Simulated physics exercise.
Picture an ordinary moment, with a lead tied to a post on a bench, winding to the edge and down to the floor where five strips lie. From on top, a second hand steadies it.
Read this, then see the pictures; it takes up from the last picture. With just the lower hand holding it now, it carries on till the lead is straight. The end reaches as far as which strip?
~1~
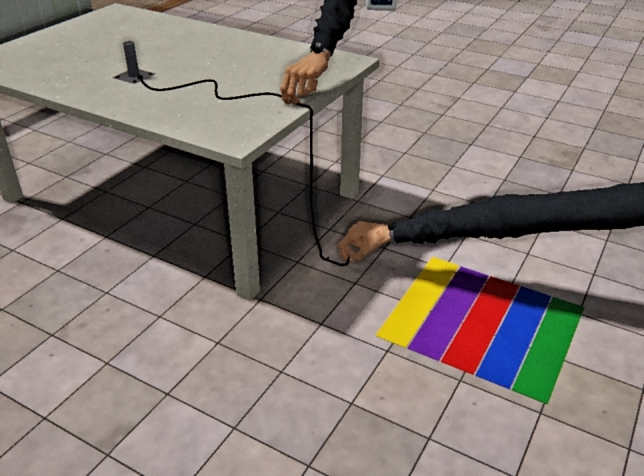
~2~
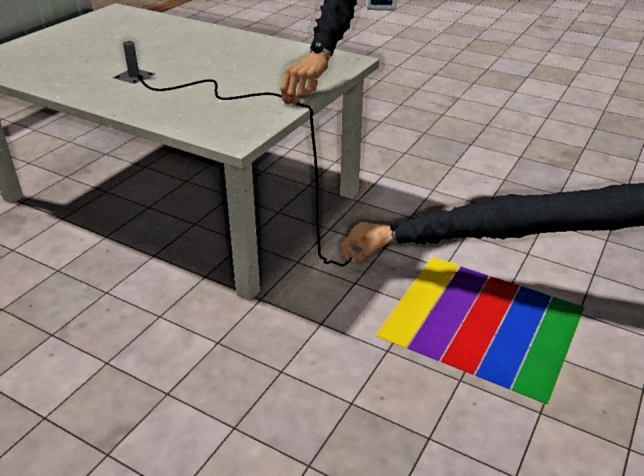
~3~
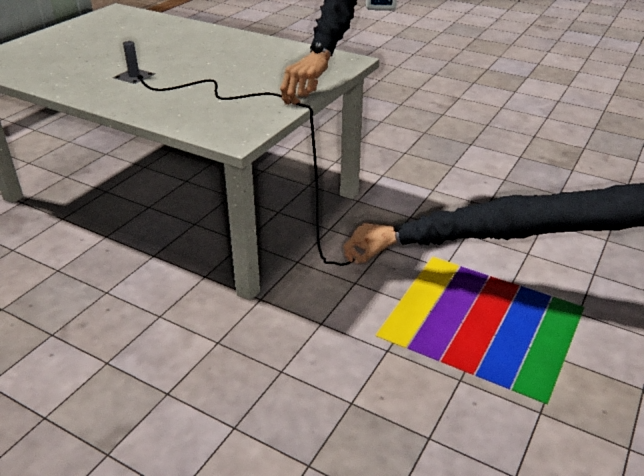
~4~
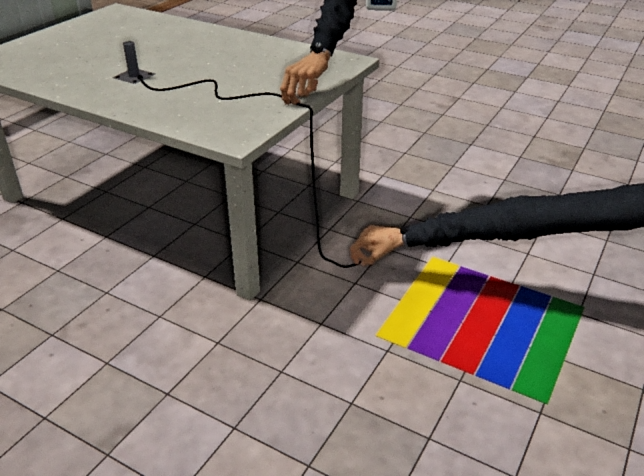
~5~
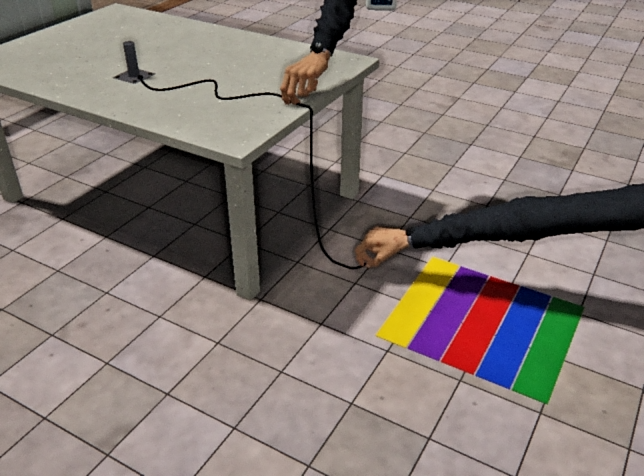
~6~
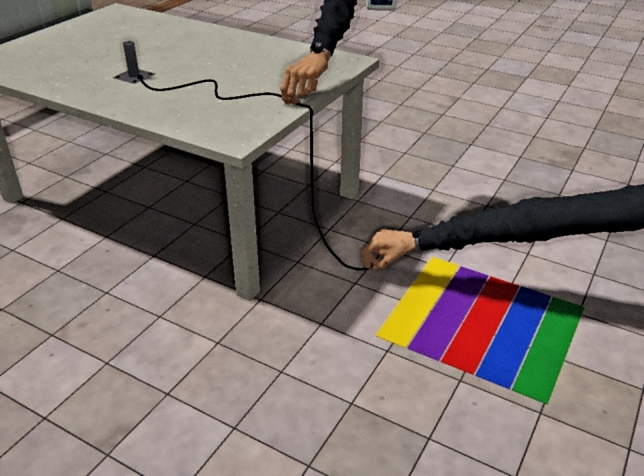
As far as the blue strip.
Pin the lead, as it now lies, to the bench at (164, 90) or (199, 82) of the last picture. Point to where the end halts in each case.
Try by try: (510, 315), (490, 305).
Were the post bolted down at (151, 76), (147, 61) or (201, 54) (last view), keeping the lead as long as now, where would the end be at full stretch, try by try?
The first try gives about (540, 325), the second about (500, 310) and the third about (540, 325).
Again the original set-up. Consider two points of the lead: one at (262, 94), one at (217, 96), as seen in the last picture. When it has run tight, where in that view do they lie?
They finish close to (306, 110) and close to (260, 100).
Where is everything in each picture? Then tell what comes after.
In the first picture, end (349, 258); yellow (401, 325); purple (433, 338); red (467, 351); blue (501, 364); green (538, 378).
In the second picture, end (351, 258); lead through (151, 89) (216, 84) (253, 95) (311, 116) (317, 185) (319, 241).
In the third picture, end (354, 260).
In the fourth picture, end (360, 262); lead through (151, 89) (216, 84) (253, 95) (311, 116) (314, 184) (319, 240).
In the fifth picture, end (365, 264).
In the sixth picture, end (372, 266); lead through (151, 89) (216, 84) (253, 95) (311, 116) (312, 183) (325, 242).
Soon after, end near (462, 298); over purple.
After that, end near (497, 310); over red.
At the stop, end near (520, 318); over blue. It gets as far as the blue strip.
